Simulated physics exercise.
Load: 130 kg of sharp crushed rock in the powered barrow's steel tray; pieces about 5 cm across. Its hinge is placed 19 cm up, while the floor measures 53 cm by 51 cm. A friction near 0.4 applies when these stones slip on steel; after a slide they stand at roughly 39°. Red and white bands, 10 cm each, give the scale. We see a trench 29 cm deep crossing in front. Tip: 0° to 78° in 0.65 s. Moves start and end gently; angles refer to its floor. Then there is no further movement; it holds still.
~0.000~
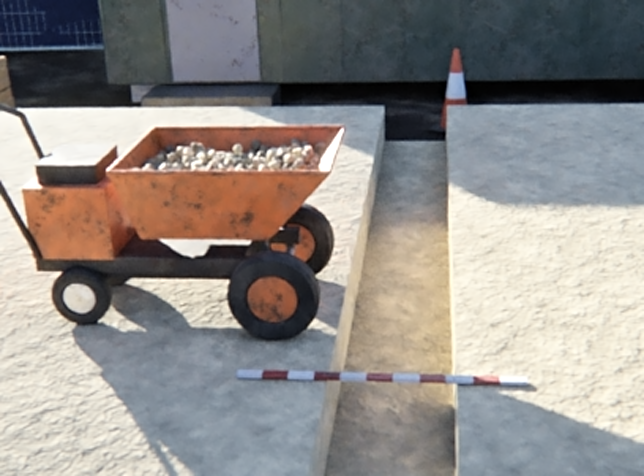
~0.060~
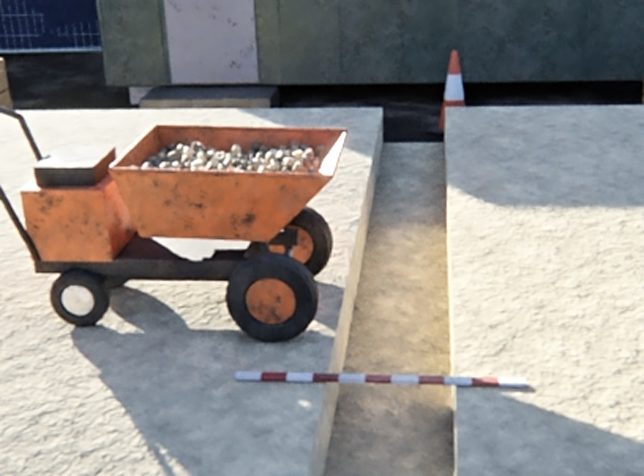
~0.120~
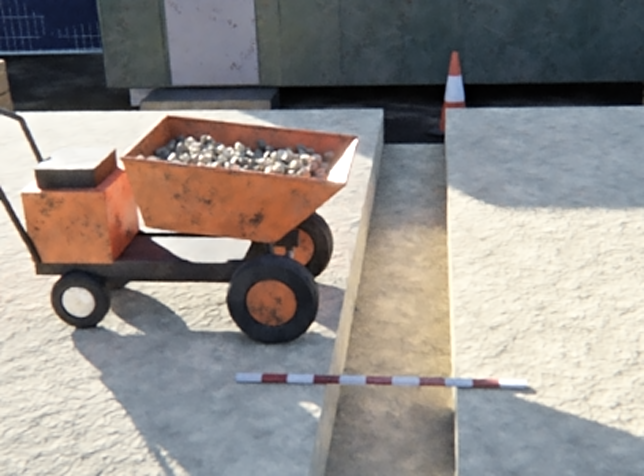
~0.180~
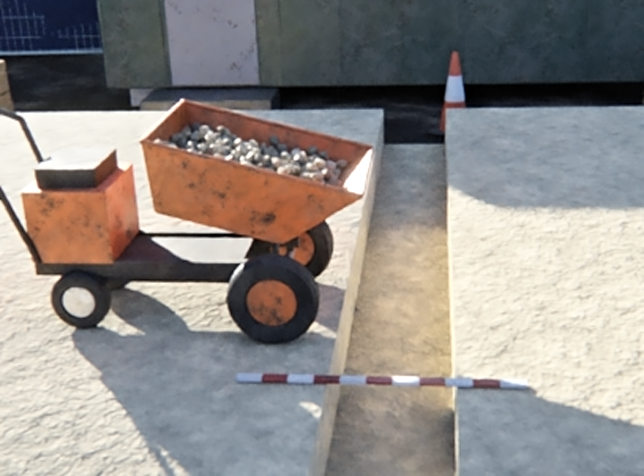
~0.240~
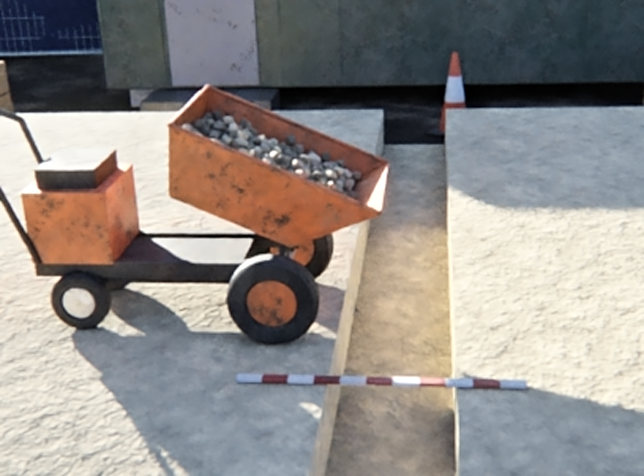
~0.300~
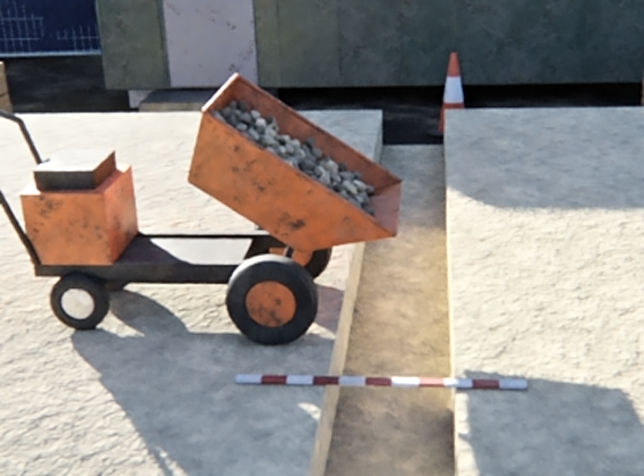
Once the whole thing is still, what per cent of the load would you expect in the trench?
I would expect about 55 per cent.
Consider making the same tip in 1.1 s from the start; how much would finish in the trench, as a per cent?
Something close to 60 per cent.
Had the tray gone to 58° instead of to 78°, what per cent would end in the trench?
It would be close to 20 percent.
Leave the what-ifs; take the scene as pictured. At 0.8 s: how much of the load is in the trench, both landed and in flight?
At that moment: Approx. 20 %.
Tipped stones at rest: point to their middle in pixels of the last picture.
Around (447, 337).
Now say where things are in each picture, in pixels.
In the first picture, the tray is at 0°, its lip at (329, 173); the top of the load is at (242, 152).
In the second picture, the tray is at 2°, its lip at (332, 177); the top of the load is at (217, 153); the stones move at 0.4 m/s on average.
The third picture shows lip at (345, 185), floor tilted 7°, highest stones at (192, 147); the stones move at 0.8 m/s on average.
In the fourth picture, the tray is at 15°, its lip at (362, 196); the top of the load is at (197, 137); the stones move at 1.2 m/s on average.
The fifth picture shows lip at (381, 214), floor tilted 24°, highest stones at (212, 125); the stones move at 1.4 m/s on average.
The sixth picture shows lip at (396, 235), floor tilted 35°, highest stones at (235, 114); the stones move at 1.5 m/s on average.
After 0.5 s the floor is at 66°; 100 % in the tray; the foremost stones are at (418, 277).
After 0.8 s the floor is at 78°; 63 % in the tray, 19 % in the trench, 18 % past the trench; the foremost stones are at (515, 323).
After 1.1 s the floor is at 78°; 14 % in the tray, 41 % in the trench, 45 % past the trench; the foremost stones are past the picture's edge.
After 3.0 s the floor is at 78°; 0 % in the tray, 55 % in the trench, 45 % past the trench; the foremost stones are past the picture's edge.
